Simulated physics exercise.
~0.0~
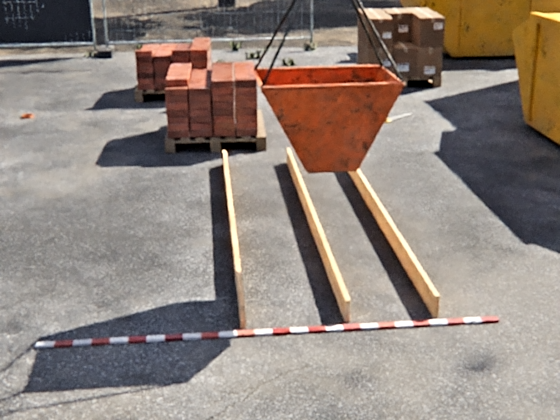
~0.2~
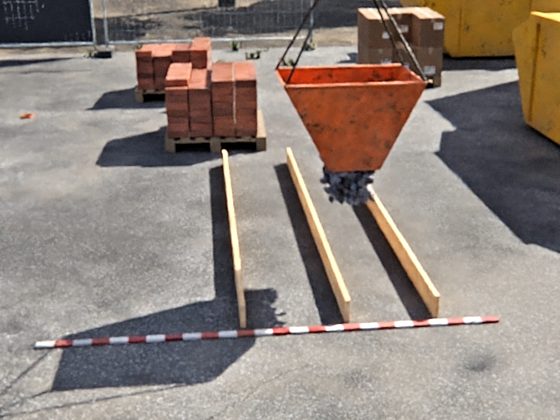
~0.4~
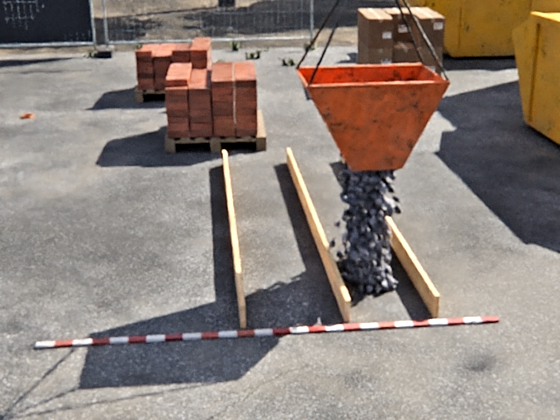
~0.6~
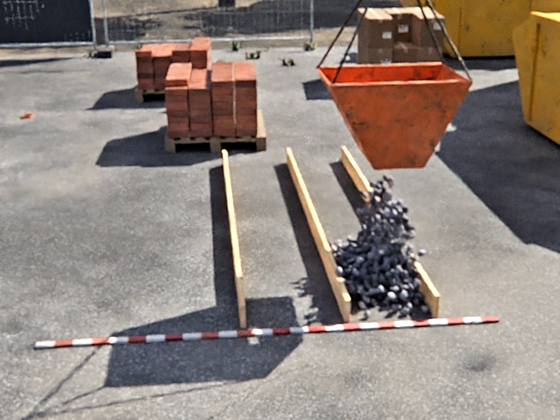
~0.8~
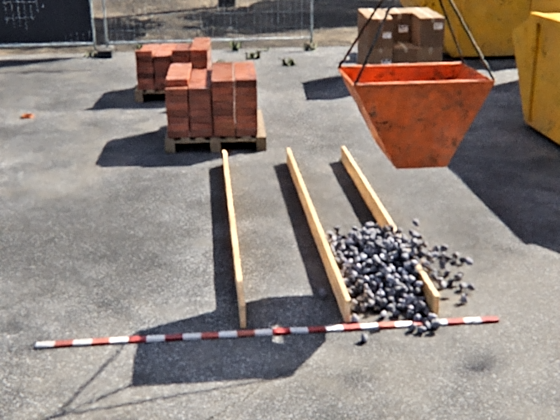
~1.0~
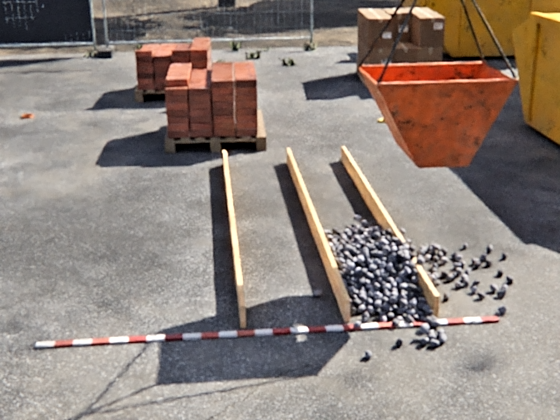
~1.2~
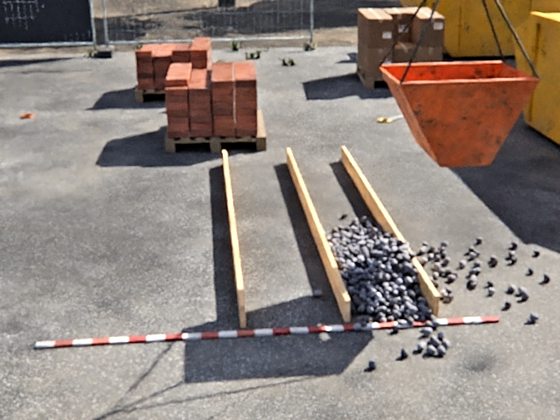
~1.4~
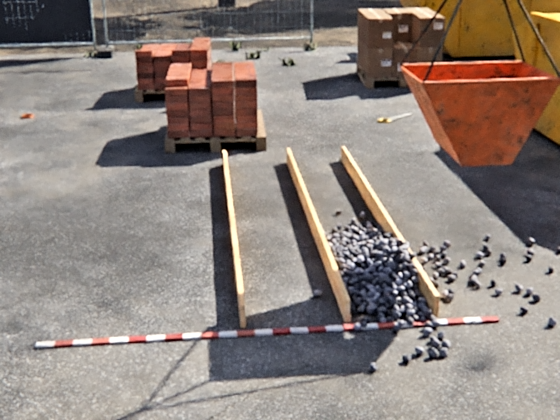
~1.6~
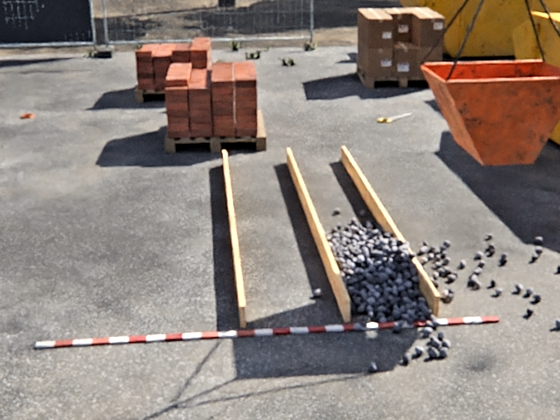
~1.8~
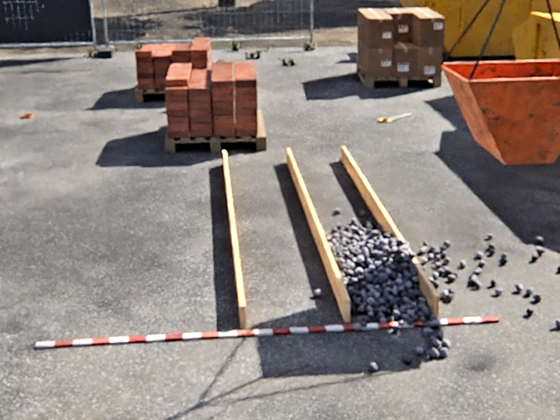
An orange skip hangs on cables over a sunlit grey yard, seen from above by a still camera, with brick stacks, cardboard boxes and yellow containers behind. Below it, three pale wooden boards form two bays beside a red and white striped staff. The skip travels rightwards as dark round stones pour from its bottom into the right bay. They pile up between the boards, and some spill over the right board and roll across the ground. The empty skip continues right, leaving most stones in the right bay, a few scattered beyond it, and the left bay empty.
